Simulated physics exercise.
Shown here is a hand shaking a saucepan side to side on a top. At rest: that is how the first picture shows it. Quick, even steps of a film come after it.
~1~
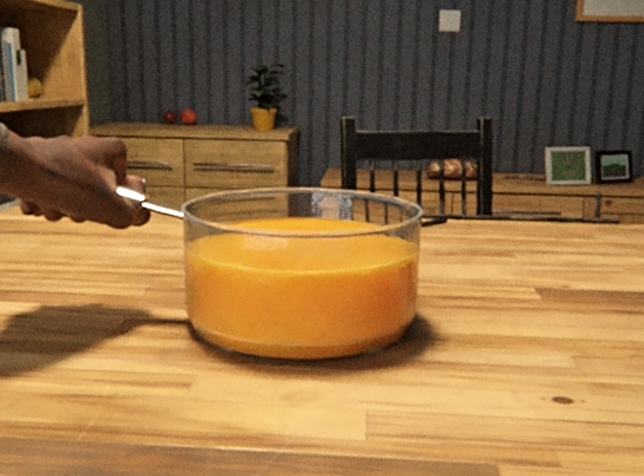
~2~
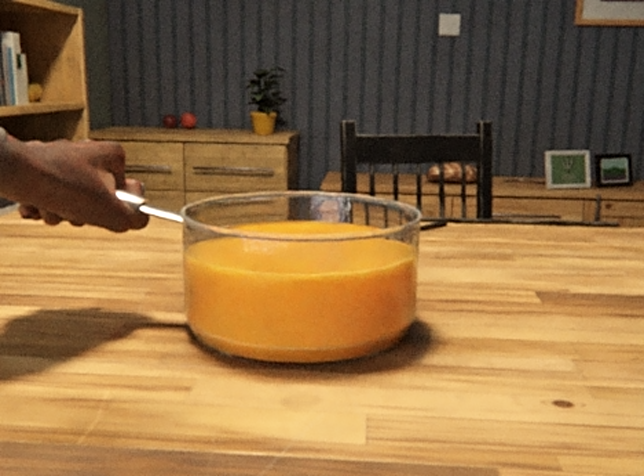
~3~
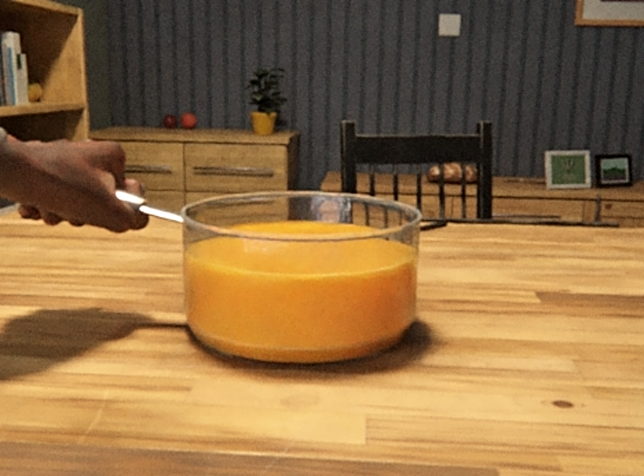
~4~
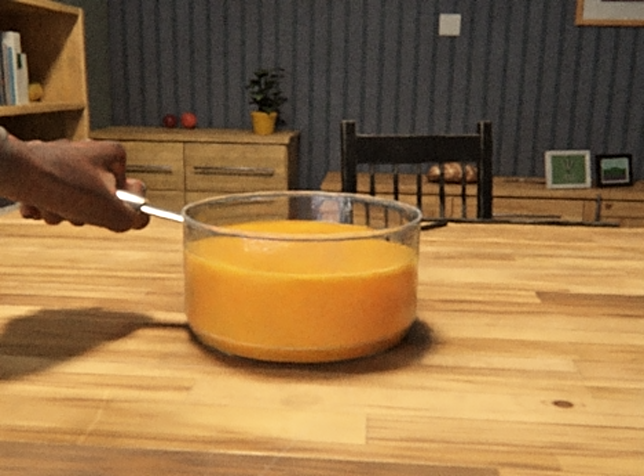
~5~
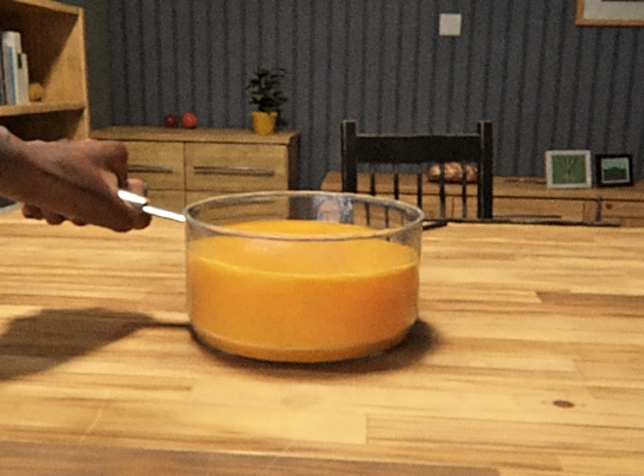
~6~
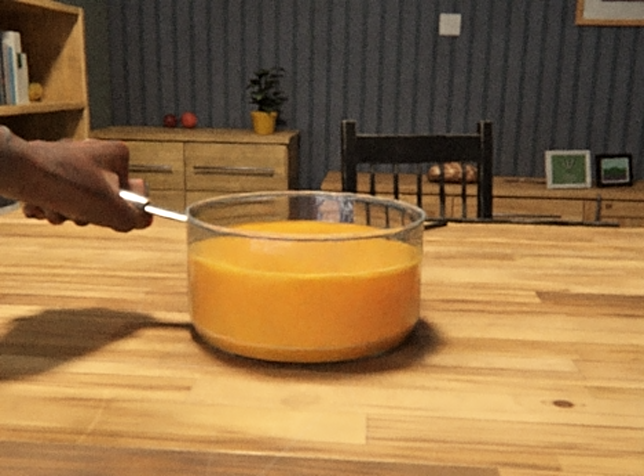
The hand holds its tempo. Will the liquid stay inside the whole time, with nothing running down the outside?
Yes, it all stays in.
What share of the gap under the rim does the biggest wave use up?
It tops out at roughly 40 per cent.
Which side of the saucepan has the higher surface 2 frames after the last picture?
To the right end.
A moment on, the highest wave so far stays far below the rim.
Further on, the highest wave so far climbs under half way to the rim.
When it is over, the highest wave so far climbs under half way to the rim; nothing has left it.
